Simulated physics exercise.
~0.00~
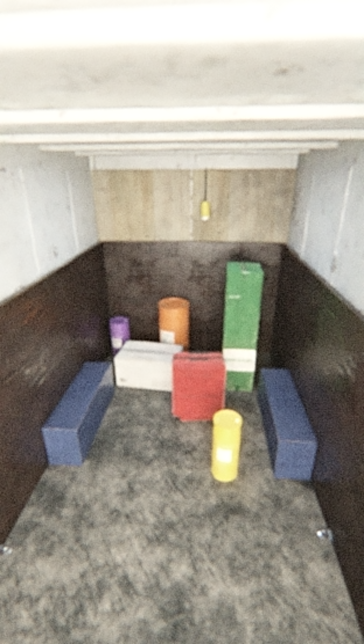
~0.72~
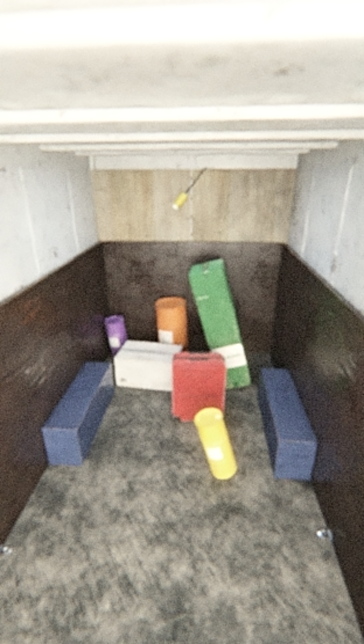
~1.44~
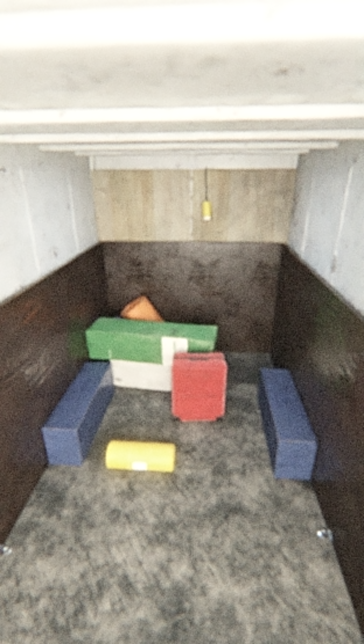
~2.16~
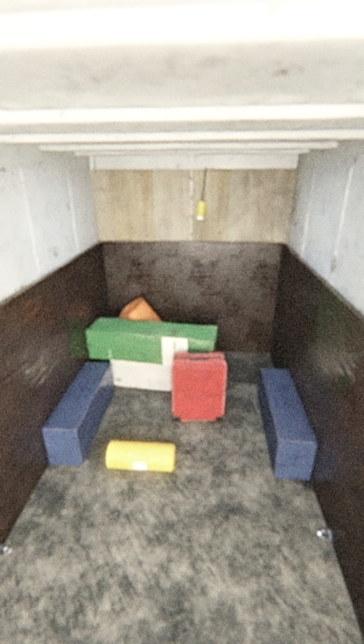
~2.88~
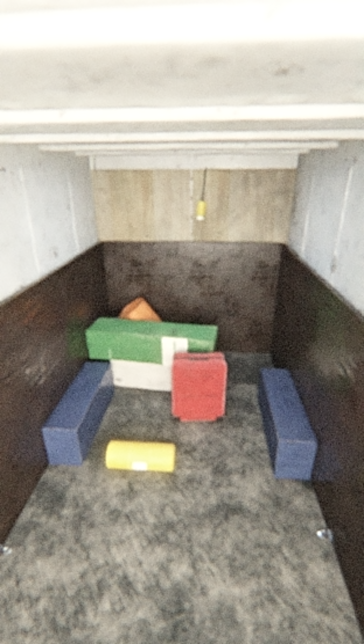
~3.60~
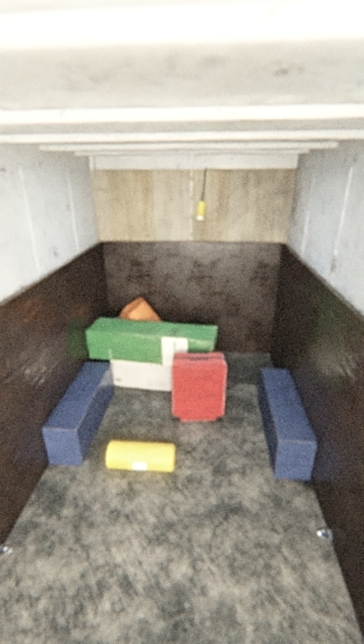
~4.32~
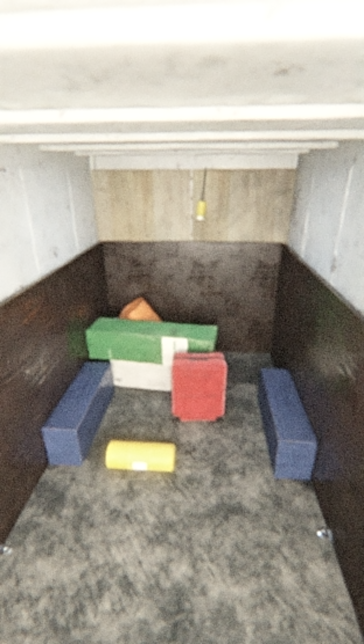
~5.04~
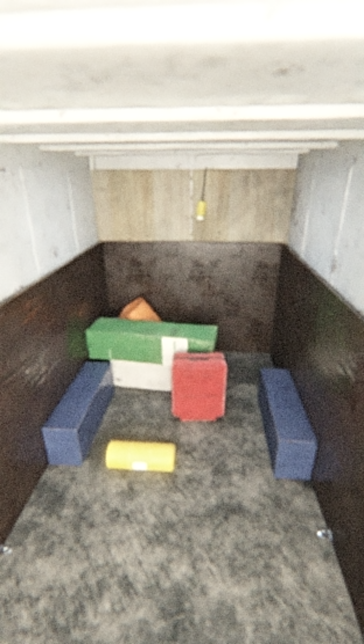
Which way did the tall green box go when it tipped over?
It tipped over to the left and ended up lying on its side.
